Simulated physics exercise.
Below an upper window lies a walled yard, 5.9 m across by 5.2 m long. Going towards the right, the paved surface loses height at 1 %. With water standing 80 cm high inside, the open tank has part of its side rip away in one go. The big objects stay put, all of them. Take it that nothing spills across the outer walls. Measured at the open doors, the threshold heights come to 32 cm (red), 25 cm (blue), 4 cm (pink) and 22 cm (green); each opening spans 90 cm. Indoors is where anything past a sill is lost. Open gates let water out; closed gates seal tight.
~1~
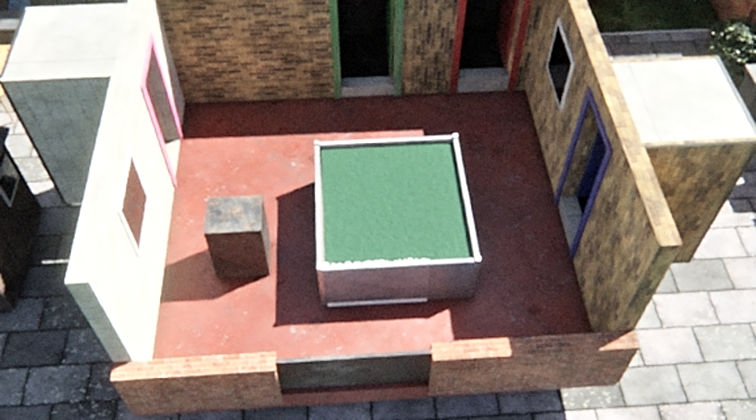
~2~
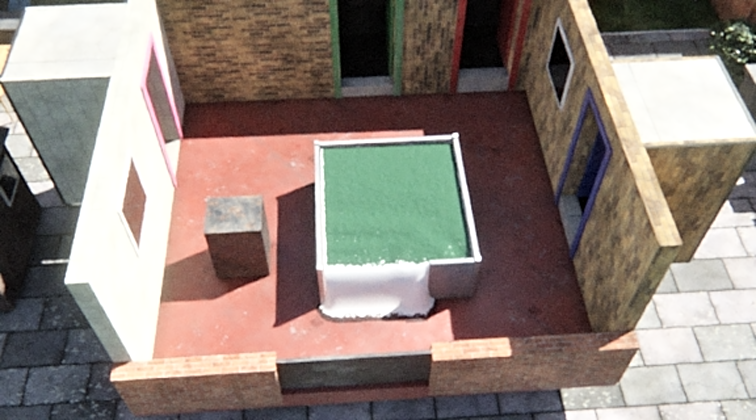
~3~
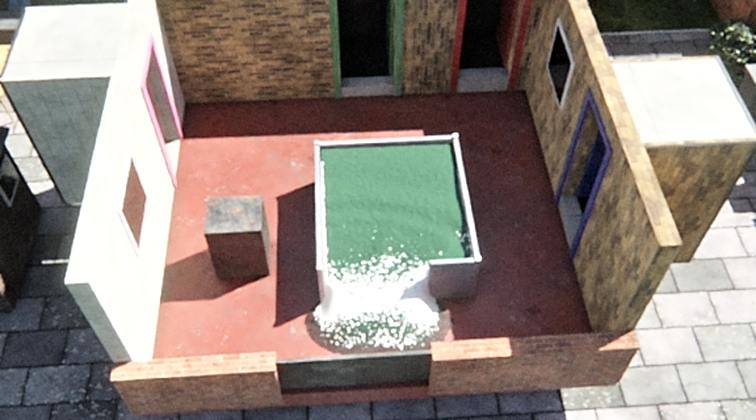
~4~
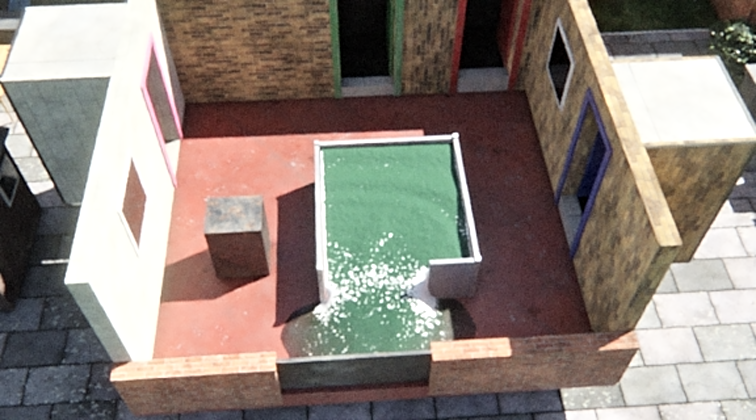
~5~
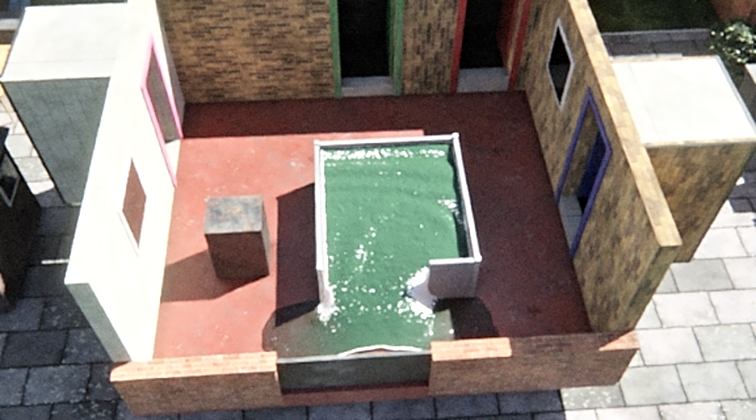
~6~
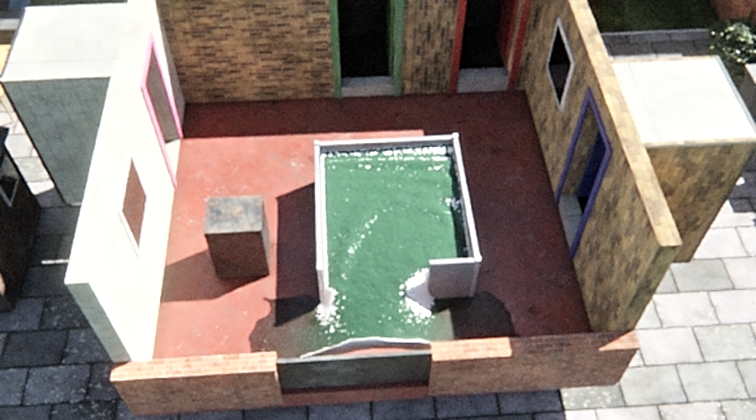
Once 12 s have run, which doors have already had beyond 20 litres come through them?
At the red door the limit will hold; at the blue door the limit will hold; at the pink door the limit will be broken; at the green door the limit will hold.
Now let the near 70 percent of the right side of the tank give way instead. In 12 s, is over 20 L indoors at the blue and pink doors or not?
Versus the limit - blue: Exceeded, pink: Exceeded.
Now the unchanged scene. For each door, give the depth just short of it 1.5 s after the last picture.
Door by door, in cm: Red reads 0, blue reads 14, pink reads 0, green reads 0.
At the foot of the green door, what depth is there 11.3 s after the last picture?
Around 14.5 cm there.
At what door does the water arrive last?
Last comes the green one.
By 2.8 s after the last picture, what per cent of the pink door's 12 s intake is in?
About 0 per cent.
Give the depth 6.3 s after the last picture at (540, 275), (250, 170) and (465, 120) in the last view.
Spot one 10 cm, spot two 7 cm, spot three 12 cm.
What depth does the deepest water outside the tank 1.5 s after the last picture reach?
Peak depth: Approx. 48 cm.
Then, 0.7 s after the last picture water covers 25 % of the floor and is deepest (60 cm) near (373, 359); red door not reached, blue door not reached, pink door not reached, green door not reached.
Then, 1.5 s after the last picture water covers 40 % of the floor and is deepest (48 cm) near (149, 385); red door not reached, blue door 14 cm at the sill, 0 L in, pink door not reached, green door not reached.
Then, 2.8 s after the last picture water covers 75 % of the floor and is deepest (31 cm) near (591, 359); red door 20 cm at the sill, 0 L in, blue door 14 cm at the sill, 0 L in, pink door 6 cm at the sill, 0 L in, green door not reached.
Then, 6.3 s after the last picture water covers 95 % of the floor and is deepest (27 cm) near (520, 96); red door 21 cm at the sill, 0 L in, blue door 8 cm at the sill, 0 L in, pink door 5 cm at the sill, 10 L in, green door 18 cm at the sill, 3 L in.
Then, 11.3 s after the last picture water covers 95 % of the floor and is deepest (18 cm) near (591, 359); red door 14 cm at the sill, 0 L in, blue door 17 cm at the sill, 0 L in, pink door 12 cm at the sill, 119 L in, green door 14 cm at the sill, 3 L in.
